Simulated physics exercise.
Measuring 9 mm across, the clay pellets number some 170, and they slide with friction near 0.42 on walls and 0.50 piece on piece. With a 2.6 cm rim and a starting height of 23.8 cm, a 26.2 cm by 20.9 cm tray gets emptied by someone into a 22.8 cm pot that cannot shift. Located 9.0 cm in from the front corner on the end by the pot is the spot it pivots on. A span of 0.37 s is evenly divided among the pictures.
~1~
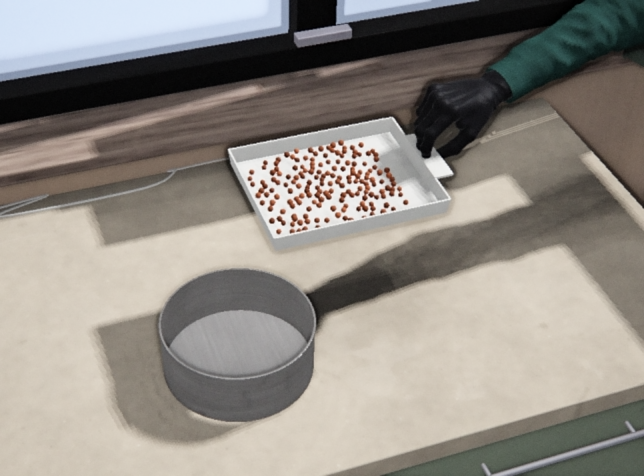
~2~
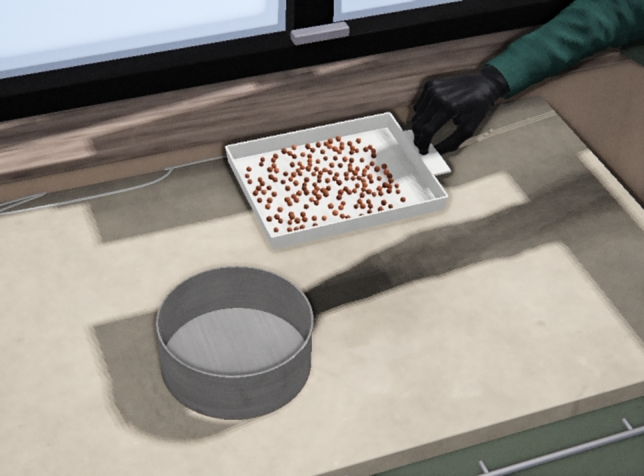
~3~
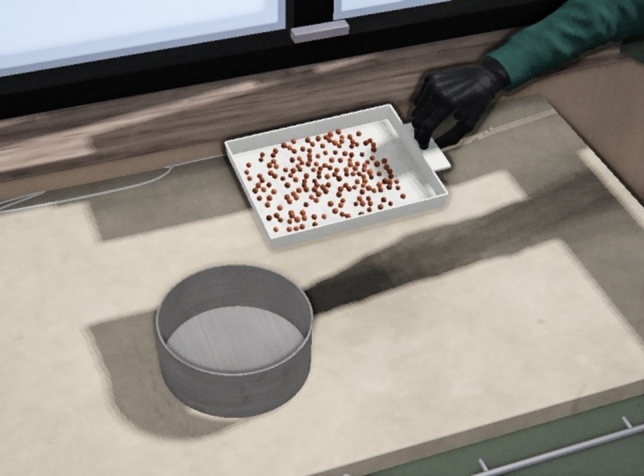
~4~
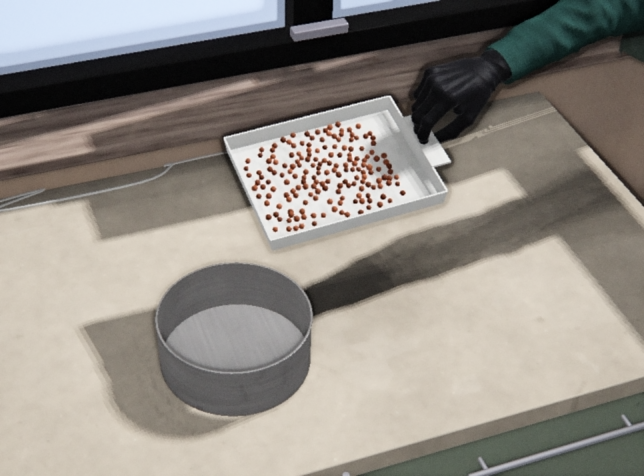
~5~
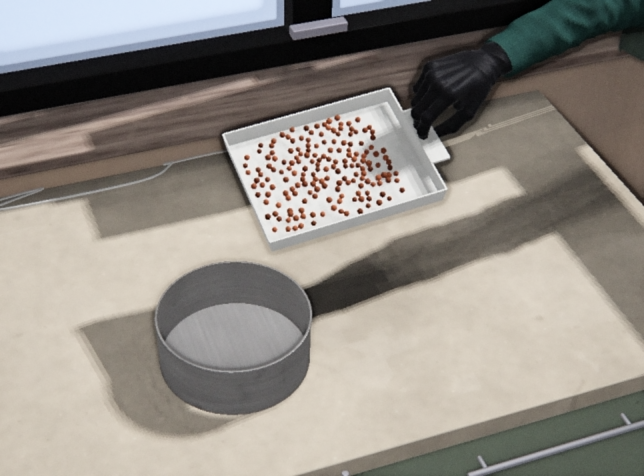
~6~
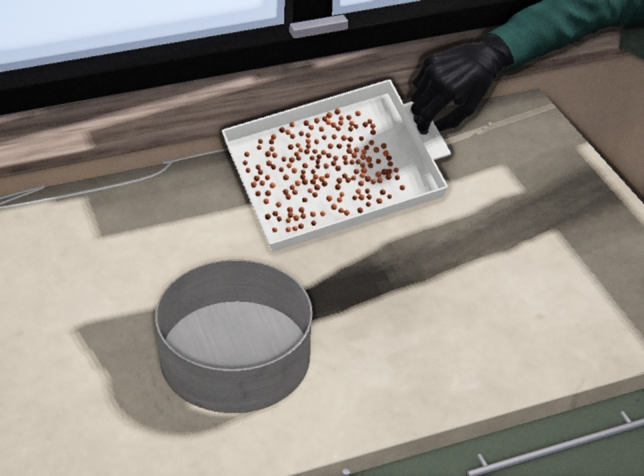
The video shows a black-gloved hand holding a white tray of small reddish-brown pellets on a counter behind a round grey pot. The hand gradually tilts the tray, raising its back edge, while the pot stays in place.
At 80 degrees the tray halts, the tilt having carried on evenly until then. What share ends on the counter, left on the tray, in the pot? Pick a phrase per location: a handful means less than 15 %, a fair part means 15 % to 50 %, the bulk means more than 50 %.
Counter: A handful, left on the tray: The bulk, pot: A handful.
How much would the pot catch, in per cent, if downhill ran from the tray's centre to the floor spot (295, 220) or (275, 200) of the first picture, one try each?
About 0 and 0 per cent.
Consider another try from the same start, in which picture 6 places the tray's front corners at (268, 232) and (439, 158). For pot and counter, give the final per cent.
Pot 10; counter 0.
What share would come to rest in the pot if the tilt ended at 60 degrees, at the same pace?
The pot would get around 0 per cent.
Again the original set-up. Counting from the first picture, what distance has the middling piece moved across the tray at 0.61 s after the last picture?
Around 8 centimetres.
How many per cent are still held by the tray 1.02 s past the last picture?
Around 100 percent of it.
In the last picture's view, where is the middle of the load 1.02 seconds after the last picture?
Roughly pixel (309, 213).
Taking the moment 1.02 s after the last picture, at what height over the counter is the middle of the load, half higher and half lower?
About 24 cm.
Then, 0.61 s after the last picture, tilt 46 degrees; the tray holds 100 %, the pot 0 %.
Then, 1.02 s after the last picture, tilt 66 degrees; the tray holds 100 %, the pot 0 %.
Then, 1.51 s after the last picture, tilt 80 degrees; the tray holds 100 %, the pot 0 %.
In the end, counter 0 %, tray 100 %, pot 0 %.
